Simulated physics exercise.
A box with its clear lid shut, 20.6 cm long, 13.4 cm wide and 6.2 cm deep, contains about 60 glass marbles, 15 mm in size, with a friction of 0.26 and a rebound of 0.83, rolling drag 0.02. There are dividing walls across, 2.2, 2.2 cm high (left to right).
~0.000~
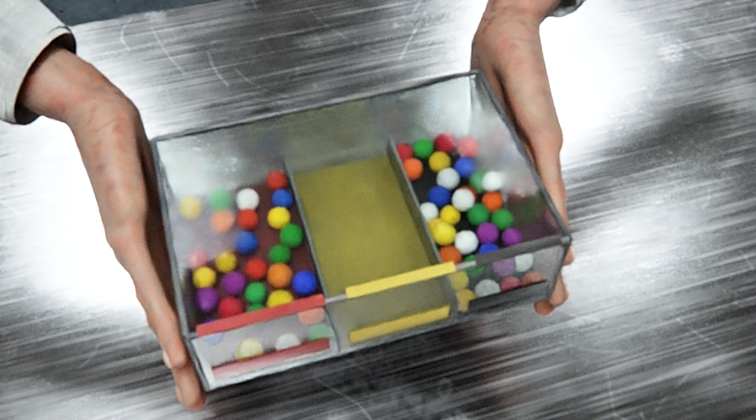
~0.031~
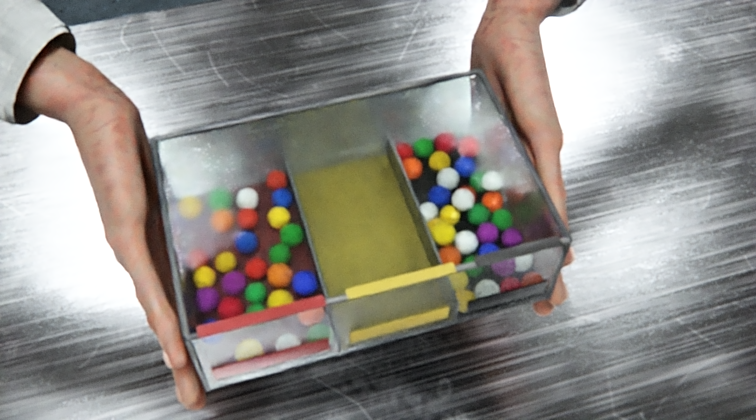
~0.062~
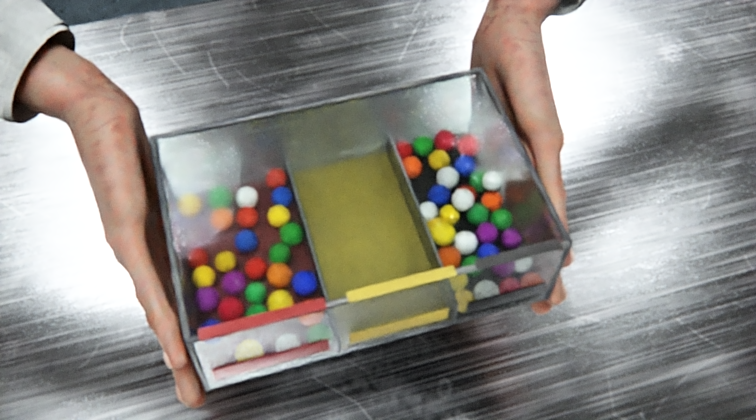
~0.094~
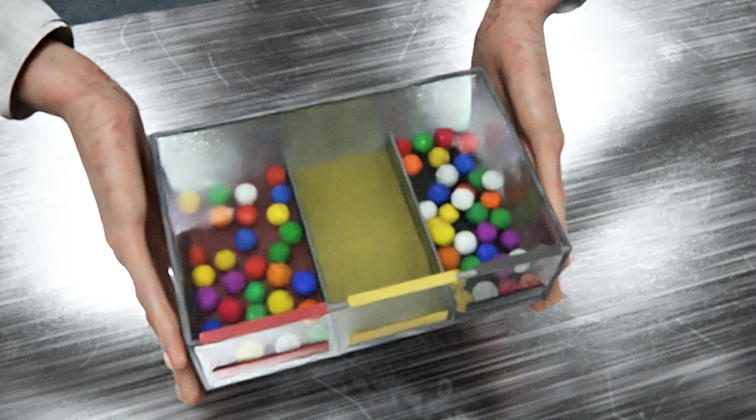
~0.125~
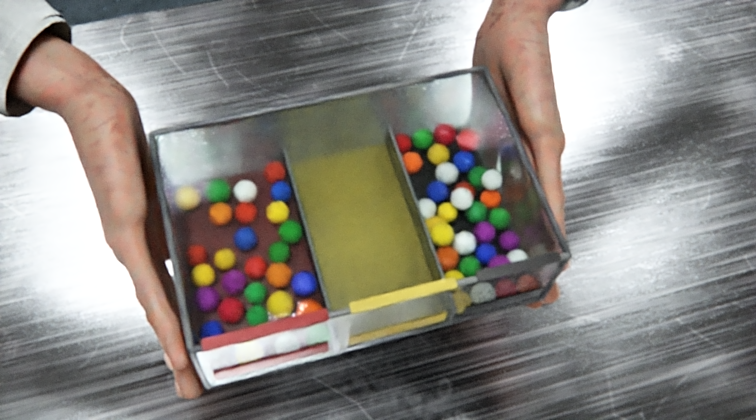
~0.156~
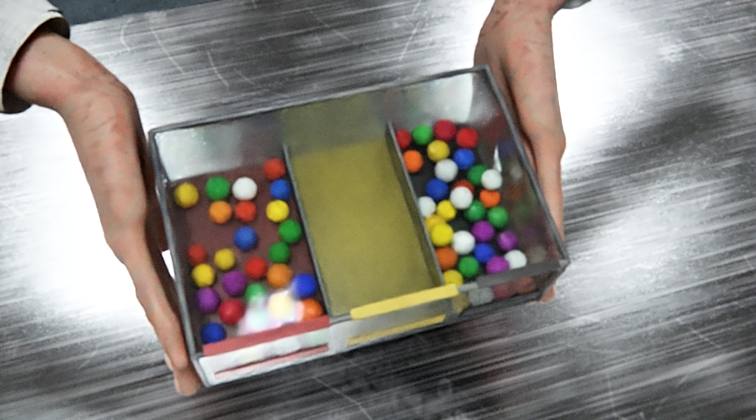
Over a scratched, shiny metal surface, two hands hold a clear, lidded box of colourful balls, split by dividers into a reddish left section, an empty yellow middle and a dark right section. The hands keep their grip as the box gradually tilts, its front side lowering slightly, while the balls barely shift.
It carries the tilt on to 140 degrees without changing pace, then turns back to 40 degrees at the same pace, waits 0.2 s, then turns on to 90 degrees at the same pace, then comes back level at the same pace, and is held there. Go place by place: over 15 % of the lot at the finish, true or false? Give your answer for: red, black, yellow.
Red: True, black: True, yellow: True.
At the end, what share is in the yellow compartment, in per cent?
About 30 per cent.
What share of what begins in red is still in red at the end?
I'd say around 60 per cent.
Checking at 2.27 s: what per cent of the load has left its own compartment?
About 30 %.
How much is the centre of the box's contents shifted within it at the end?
Around 1.0 centimetres.
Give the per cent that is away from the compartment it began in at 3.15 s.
Fraction displaced at the given time: Approx. 30 %.
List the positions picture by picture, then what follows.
Box at (386, 292); tilt 0 degrees; red 45 %, black 55 %, in the first frame.
Box at (386, 293); tilt 0 degrees, in the second frame.
Box at (387, 296); tilt 2 degrees, in the third frame.
Box at (387, 300); tilt 4 degrees; low side front, in the fourth frame.
Box at (388, 305); tilt 8 degrees; low side front, in the fifth frame.
Box at (388, 311); tilt 12 degrees; low side front; red 45 %, black 55 %. It turns about 120 degrees a second, in the sixth frame.
Then, at 1.31 s, tilt 140 degrees; red 30 %, black 45 %, yellow 25 %; middle of all pieces near (347, 215).
After 2.27 s, tilt 40 degrees; red 30 %, black 45 %, yellow 30 %; middle of all pieces near (397, 297).
After 3.15 s, tilt 76 degrees; red 30 %, black 40 %, yellow 30 %; middle of all pieces near (377, 270).
After 4.00 s, tilt 0 degrees; red 30 %, black 45 %, yellow 30 %; middle of all pieces near (406, 287).
In the end, at 5.5 s, red 30 %, black 45 %, yellow 30 %.
